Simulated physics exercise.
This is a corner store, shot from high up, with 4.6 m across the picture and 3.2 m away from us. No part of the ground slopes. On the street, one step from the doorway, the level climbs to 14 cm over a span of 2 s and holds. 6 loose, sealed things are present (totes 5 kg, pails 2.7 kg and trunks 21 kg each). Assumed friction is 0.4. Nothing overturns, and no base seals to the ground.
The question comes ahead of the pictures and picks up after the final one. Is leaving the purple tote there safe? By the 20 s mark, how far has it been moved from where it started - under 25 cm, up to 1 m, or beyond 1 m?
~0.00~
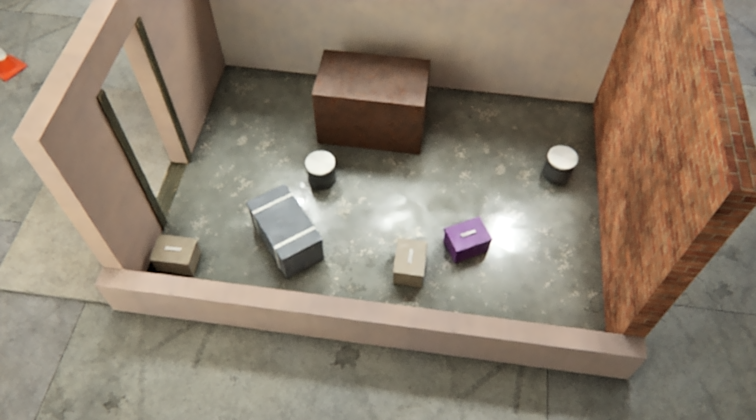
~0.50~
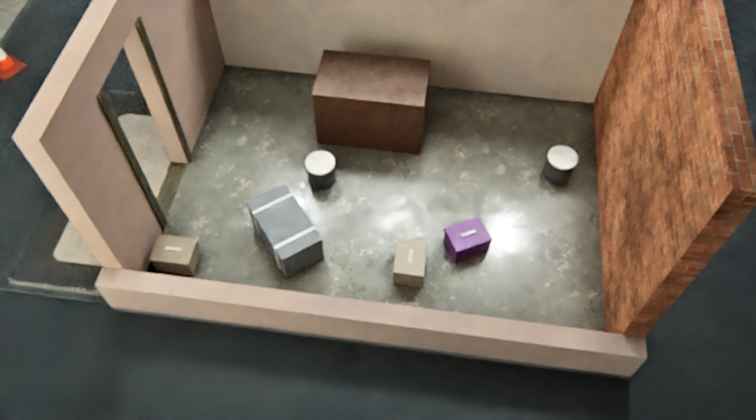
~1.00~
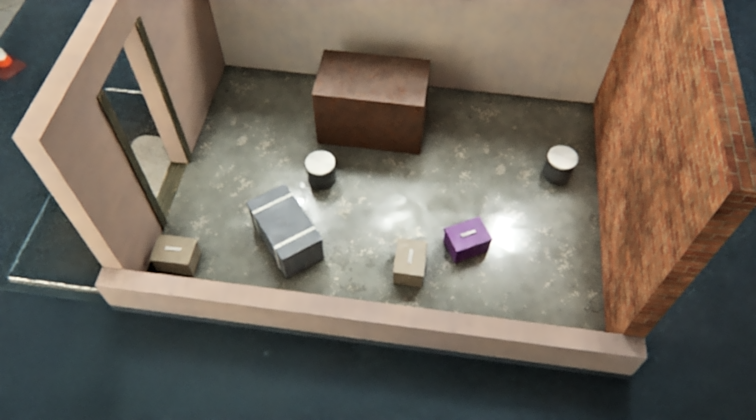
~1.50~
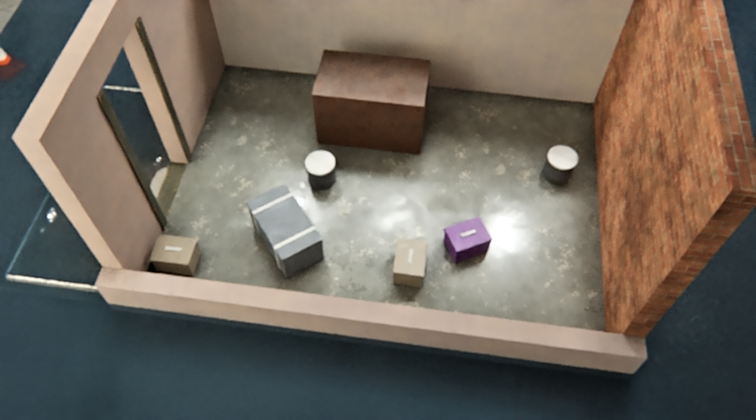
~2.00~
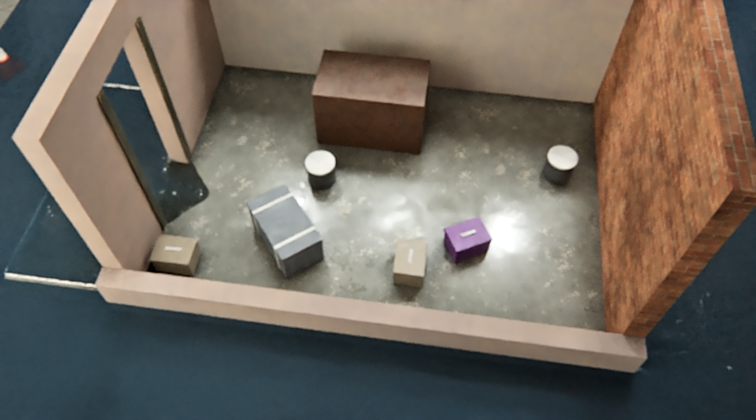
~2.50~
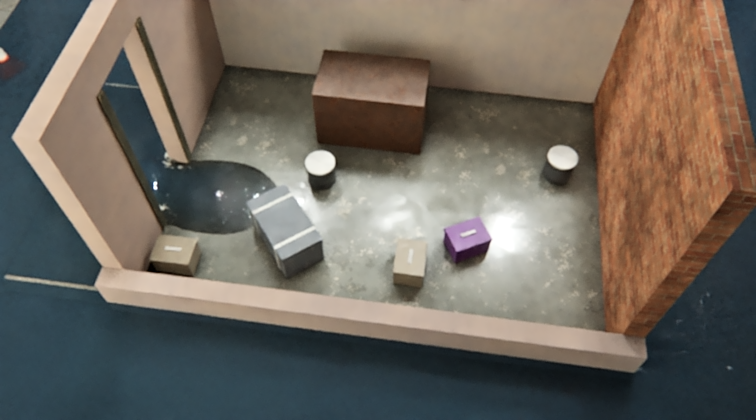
It has been moved beyond 1 m.
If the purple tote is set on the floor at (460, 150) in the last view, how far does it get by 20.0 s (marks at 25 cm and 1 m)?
By then it edges a bit.
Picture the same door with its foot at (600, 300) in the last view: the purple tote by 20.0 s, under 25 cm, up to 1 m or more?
By then the purple tote has been carried a long way.
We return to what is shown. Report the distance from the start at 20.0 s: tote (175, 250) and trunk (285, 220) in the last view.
Respectively 140 and 200 cm.
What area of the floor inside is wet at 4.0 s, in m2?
At that time the wet patch spans about 5.0 m2.
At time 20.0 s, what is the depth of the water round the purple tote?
Roughly 10 cm.
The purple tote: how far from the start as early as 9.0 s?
Displacement near 0 cm.
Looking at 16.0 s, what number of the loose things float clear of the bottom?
Count at that moment: 6.
After 4.0 s the purple tote is near (468, 234), 0.0 m from its start, aground; 0 afloat.
After 9.0 s the purple tote is near (468, 234), 0.0 m from its start, aground; 2 afloat.
After 16.0 s the purple tote is near (549, 245), 0.8 m from its start, afloat; 6 afloat.
After 20.0 s the purple tote is near (582, 136), 1.8 m from its start, afloat; 6 afloat.
